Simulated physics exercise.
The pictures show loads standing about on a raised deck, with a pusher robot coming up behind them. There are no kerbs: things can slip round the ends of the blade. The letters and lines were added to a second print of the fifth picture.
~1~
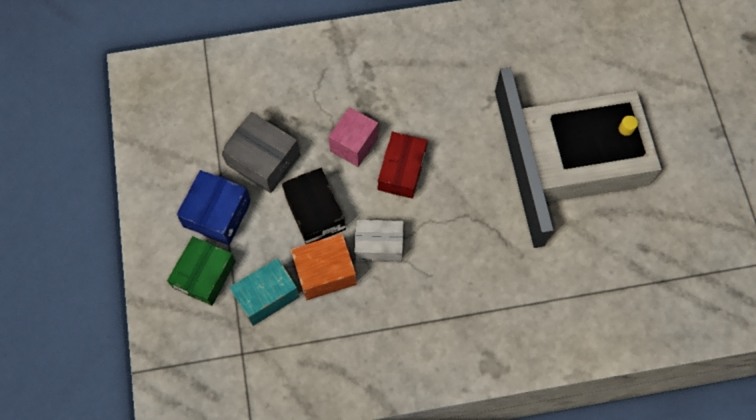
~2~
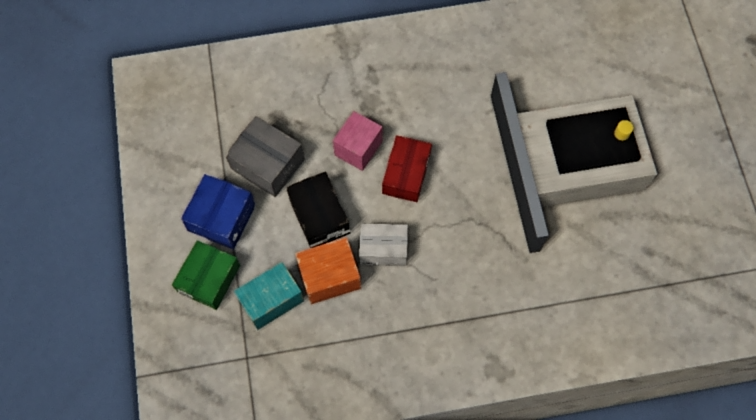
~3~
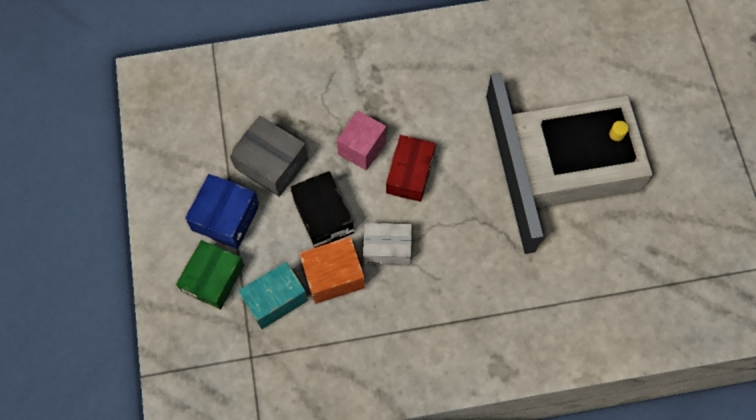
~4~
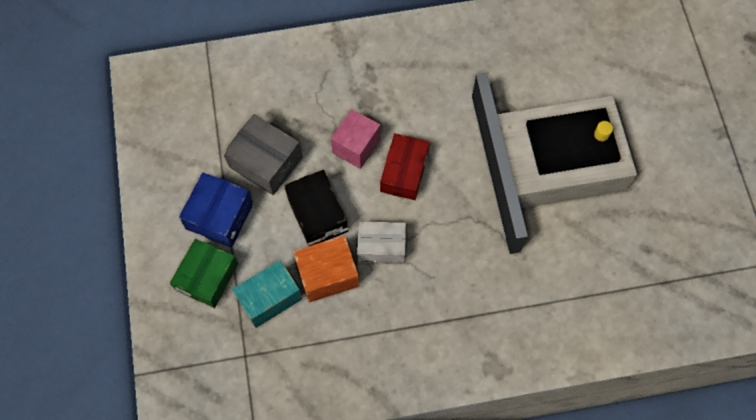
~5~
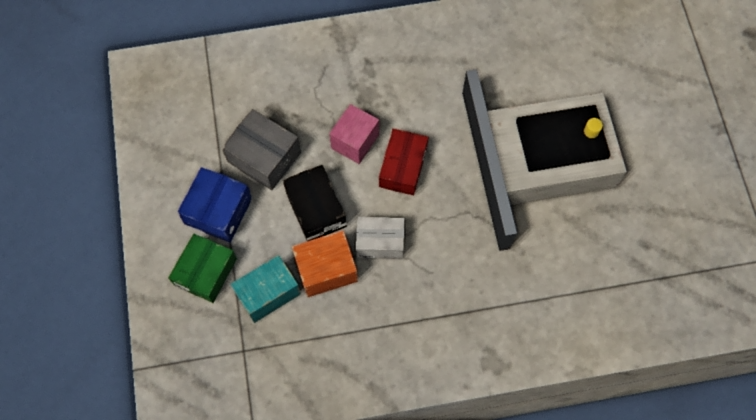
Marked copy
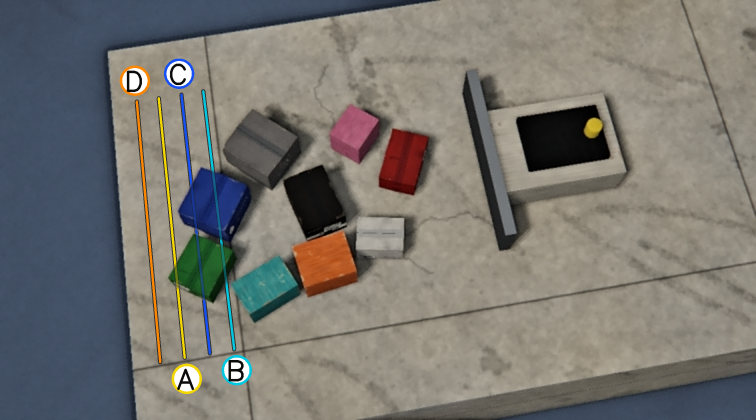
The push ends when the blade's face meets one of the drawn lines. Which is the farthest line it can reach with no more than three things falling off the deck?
C.
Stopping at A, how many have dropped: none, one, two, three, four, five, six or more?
Four.
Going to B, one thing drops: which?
The blue parcel goes over.
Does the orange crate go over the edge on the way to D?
No.
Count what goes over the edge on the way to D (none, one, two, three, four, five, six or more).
Four.
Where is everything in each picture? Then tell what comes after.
In the first frame, blue parcel (214, 208); black parcel (314, 207); white box (379, 241).
In the second frame, robot (587, 141); pink crate (358, 141).
In the third frame, robot (582, 142); turquoise crate (274, 296).
In the fourth frame, robot (567, 142); red box (404, 167).
In the fifth frame, robot (557, 138); blue parcel (216, 205); black parcel (315, 204); white box (380, 238).
On the marked copy, A at (171, 221); B at (218, 213); C at (195, 217); D at (148, 225).
Taking C. A third of the way, robot (451, 156); orange crate (319, 266); pink crate (344, 131).
Two thirds of the way, robot (343, 173); blue parcel (166, 215); turquoise crate (184, 346).
When it is over, robot (259, 187); blue parcel over the edge; green parcel (130, 296); one fallen.
As for the rest, A drops four; B is within the limit but short; D drops four.
